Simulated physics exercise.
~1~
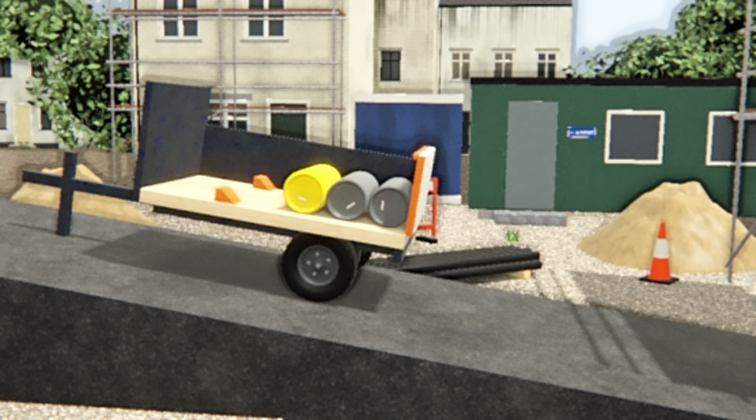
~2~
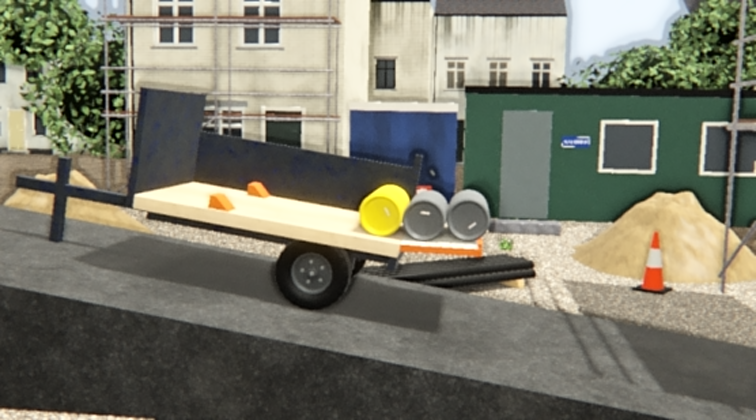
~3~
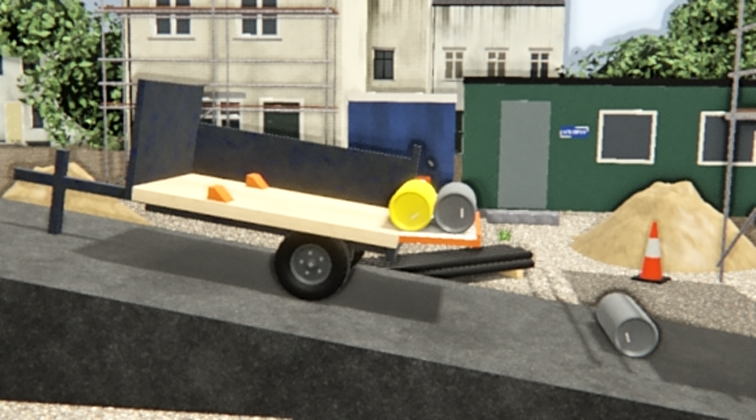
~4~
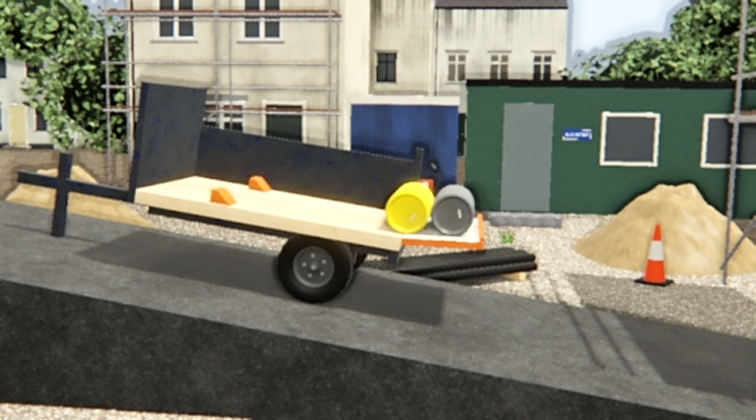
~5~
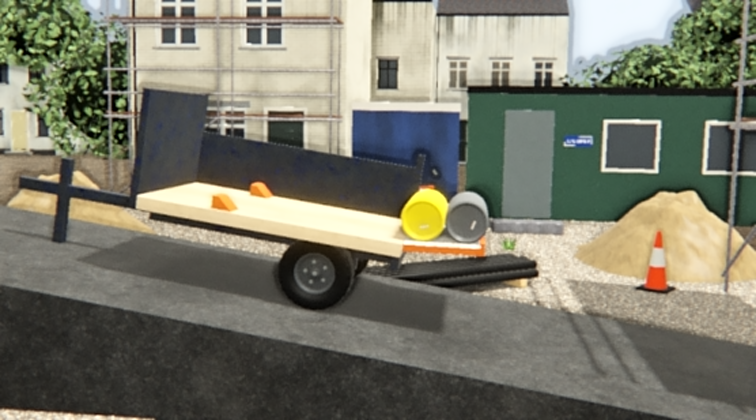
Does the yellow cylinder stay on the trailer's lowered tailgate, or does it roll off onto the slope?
The yellow cylinder stays on the lowered tailgate, resting beside a grey one.
